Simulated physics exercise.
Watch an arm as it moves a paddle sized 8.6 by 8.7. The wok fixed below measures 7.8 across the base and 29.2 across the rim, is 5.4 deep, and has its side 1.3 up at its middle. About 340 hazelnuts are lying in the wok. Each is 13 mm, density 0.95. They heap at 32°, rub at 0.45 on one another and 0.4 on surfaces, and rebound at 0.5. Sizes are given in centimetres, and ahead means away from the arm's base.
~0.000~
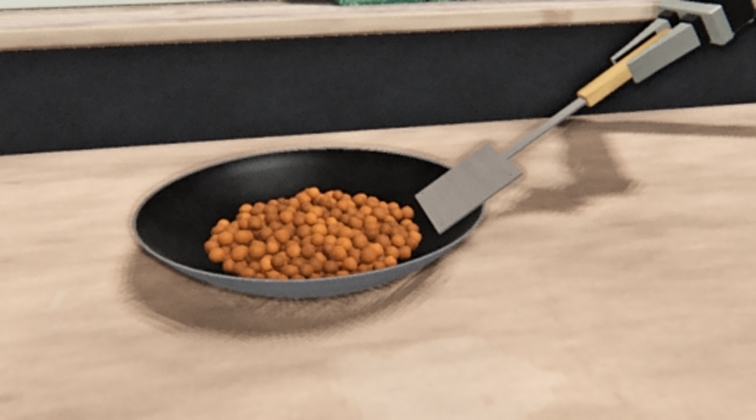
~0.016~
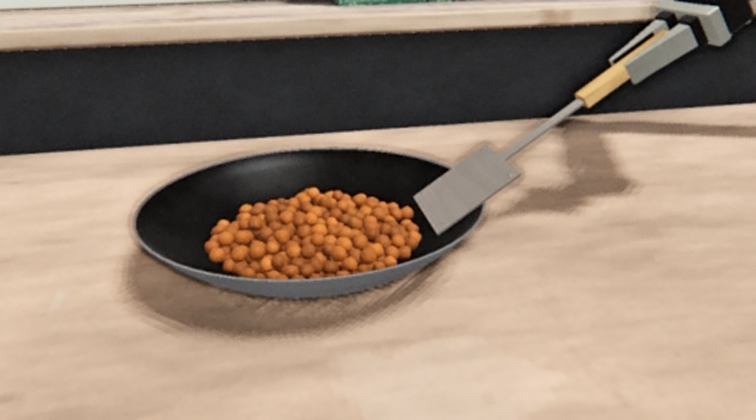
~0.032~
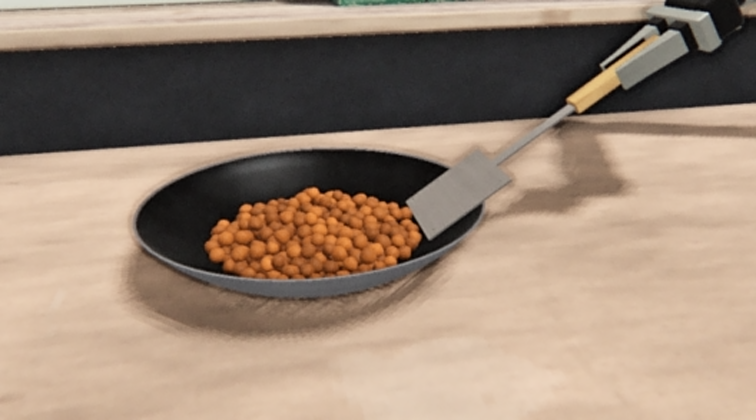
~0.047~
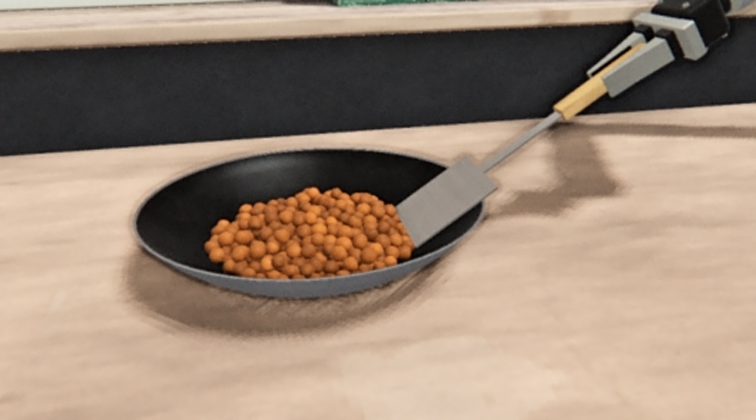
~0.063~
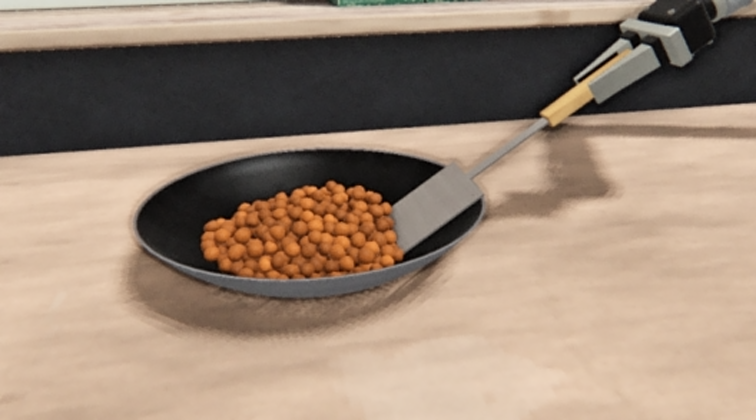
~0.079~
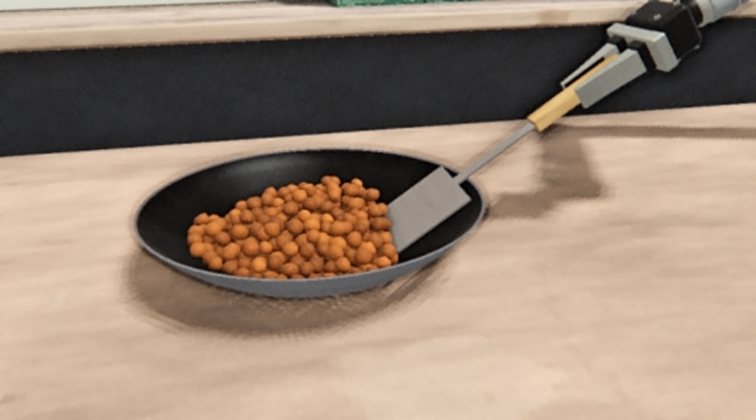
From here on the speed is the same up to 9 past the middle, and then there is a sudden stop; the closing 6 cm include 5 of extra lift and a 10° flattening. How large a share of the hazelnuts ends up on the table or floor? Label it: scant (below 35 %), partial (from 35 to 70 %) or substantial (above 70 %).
Scant (below 35 %).
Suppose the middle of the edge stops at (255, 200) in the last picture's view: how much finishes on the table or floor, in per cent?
About 5 per cent.
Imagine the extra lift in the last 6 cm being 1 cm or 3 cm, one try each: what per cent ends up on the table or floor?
First try around 15 percent, second try around 20 percent.
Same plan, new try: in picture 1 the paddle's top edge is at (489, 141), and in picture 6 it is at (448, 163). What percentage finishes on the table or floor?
About 15 per cent.
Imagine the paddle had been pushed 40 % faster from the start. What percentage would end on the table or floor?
I'd reckon close to 35 per cent.
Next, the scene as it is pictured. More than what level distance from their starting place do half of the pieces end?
The figure is about 6 cm.
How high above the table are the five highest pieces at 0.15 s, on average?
Somewhere near 5 cm, I'd say.
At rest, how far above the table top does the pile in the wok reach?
It reaches roughly 5.5 cm.
By 0.15 s, sloping 34°, highest piece 6 above the table; 342 in the wok.
By 0.22 s, sloping 31°, highest piece 6 above the table; 342 in the wok.
By 0.46 s, sloping 24°, highest piece 8 above the table; 265 in the wok, 39 on the table or floor, 38 on the blade or in flight.
By 1.51 s, sloping 24°, highest piece 5 above the table; 264 in the wok, 78 on the table or floor.
Final count, 264 in the wok, 78 on the table or floor. That is 23 % on the table or floor.
